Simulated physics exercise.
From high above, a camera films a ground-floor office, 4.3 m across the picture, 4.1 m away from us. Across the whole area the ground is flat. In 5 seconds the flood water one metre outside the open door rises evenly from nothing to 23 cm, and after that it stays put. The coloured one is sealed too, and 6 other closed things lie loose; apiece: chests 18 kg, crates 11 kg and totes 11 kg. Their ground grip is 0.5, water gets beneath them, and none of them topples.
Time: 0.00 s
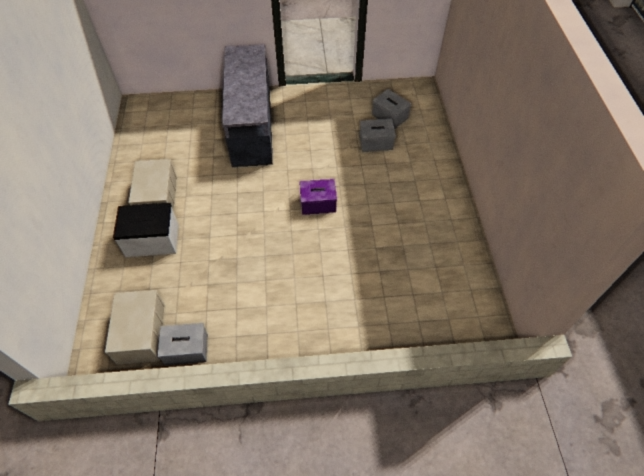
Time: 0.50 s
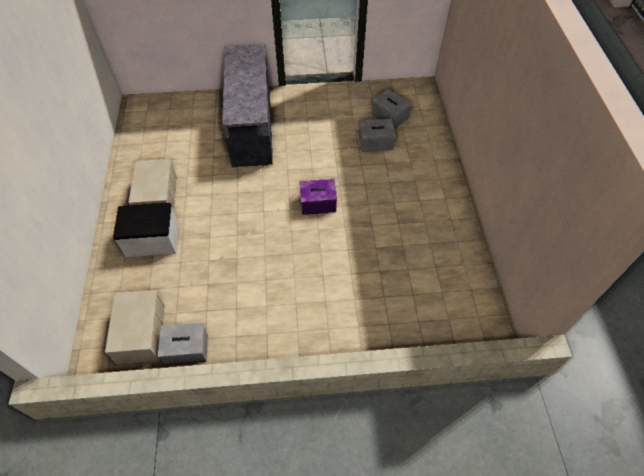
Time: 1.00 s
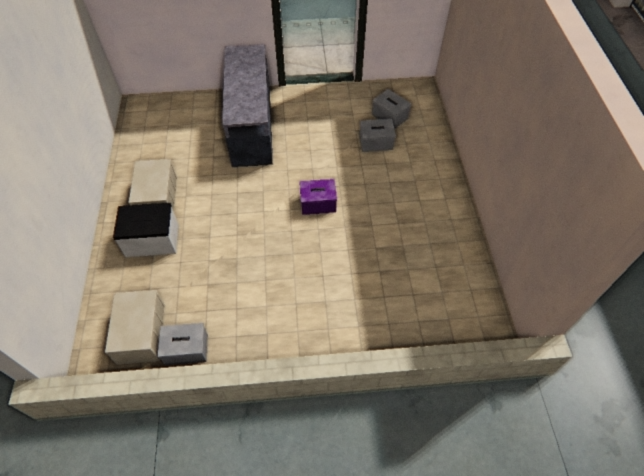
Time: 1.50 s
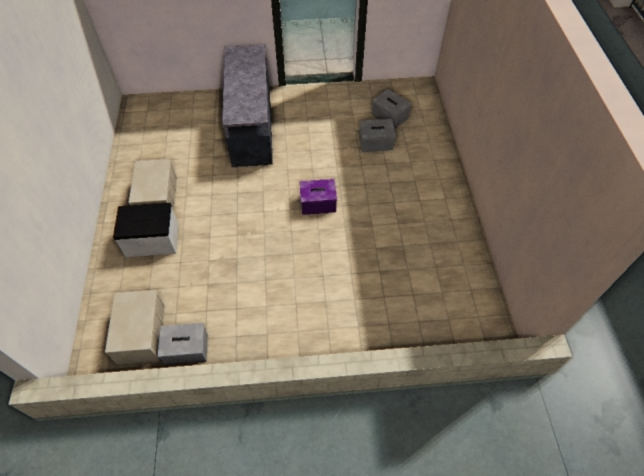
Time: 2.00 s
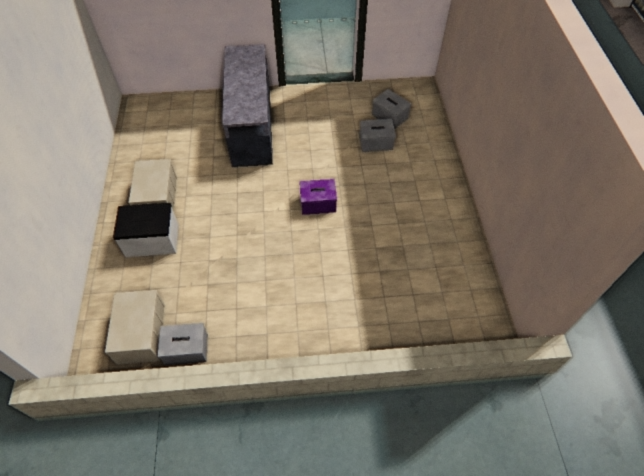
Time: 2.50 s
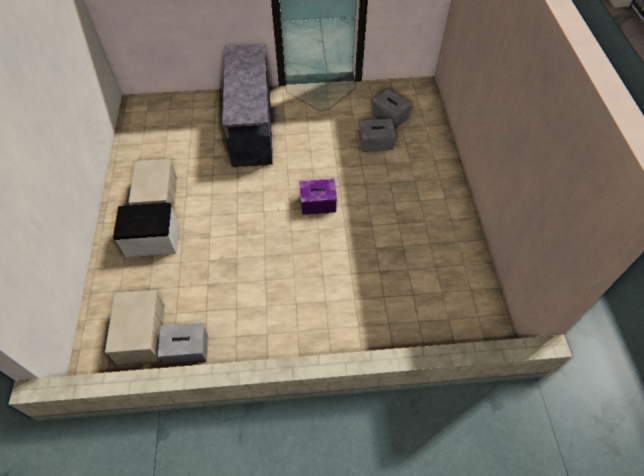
In a ground-floor office seen from high above, a purple tote sits on the tiled floor among grey, beige and black-topped boxes. The paving outside turns from dry grey to wet blue-green, and then a thin patch of water appears just inside the doorway, while every box stays still.
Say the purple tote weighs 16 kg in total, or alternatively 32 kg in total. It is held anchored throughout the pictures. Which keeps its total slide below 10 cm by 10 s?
Just the heavier choice passes.
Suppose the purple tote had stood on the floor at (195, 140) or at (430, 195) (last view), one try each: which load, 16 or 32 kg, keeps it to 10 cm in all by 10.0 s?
At the first spot the lesser mass is plenty, at the second the lesser mass is plenty.
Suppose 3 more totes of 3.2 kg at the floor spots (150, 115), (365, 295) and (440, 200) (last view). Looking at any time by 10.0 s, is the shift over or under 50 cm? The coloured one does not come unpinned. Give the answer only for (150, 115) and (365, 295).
The first comes out below the threshold, the second above the threshold.
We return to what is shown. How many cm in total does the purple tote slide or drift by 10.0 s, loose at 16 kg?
I'd say roughly 60 centimetres in all.
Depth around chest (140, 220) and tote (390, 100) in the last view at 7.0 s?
First roughly 4 cm, second roughly 4 cm.
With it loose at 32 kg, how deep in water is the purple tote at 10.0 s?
Something like 6 centimetres.
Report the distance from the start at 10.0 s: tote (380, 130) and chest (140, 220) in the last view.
Net displacement, in order: 100 cm; 0 cm.
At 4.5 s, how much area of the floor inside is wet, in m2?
At that time the wet patch spans about 4.0 m2.
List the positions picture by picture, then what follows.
In the first frame, the purple tote at (318, 190) rests on the ground; 0.0 m2 under water; 0 of 7 have shifted.
In the second frame, the purple tote at (318, 190), on the bottom; 0.0 m2 under water; 0 of 7 have shifted.
In the third frame, the purple tote at (318, 190), on the bottom; water covers 0.0 m2; 0 of 7 have shifted.
In the fourth frame, the purple tote at (318, 190), on the bottom; water covers 0.0 m2; 0 of 7 have shifted.
In the fifth frame, the purple tote at (318, 190), on the bottom; water covers 0.0 m2; 0 of 7 have shifted.
In the sixth frame, the purple tote at (318, 190), on the bottom; water covers 0.3 m2; 0 of 7 have shifted.
After 3.5 s the purple tote would be 0 cm from its start with 16 kg and 0 cm from its start with 32 kg; 0 cm of water round it then.
After 4.5 s the purple tote would be 0 cm from its start with 16 kg and 0 cm from its start with 32 kg; 4 cm of water round it then.
After 7.0 s the purple tote would be 23 cm from its start with 16 kg and 0 cm from its start with 32 kg; 7 cm of water round it then.
After 10.0 s the purple tote would be 56 cm from its start with 16 kg and 0 cm from its start with 32 kg; 6 cm of water round it then.
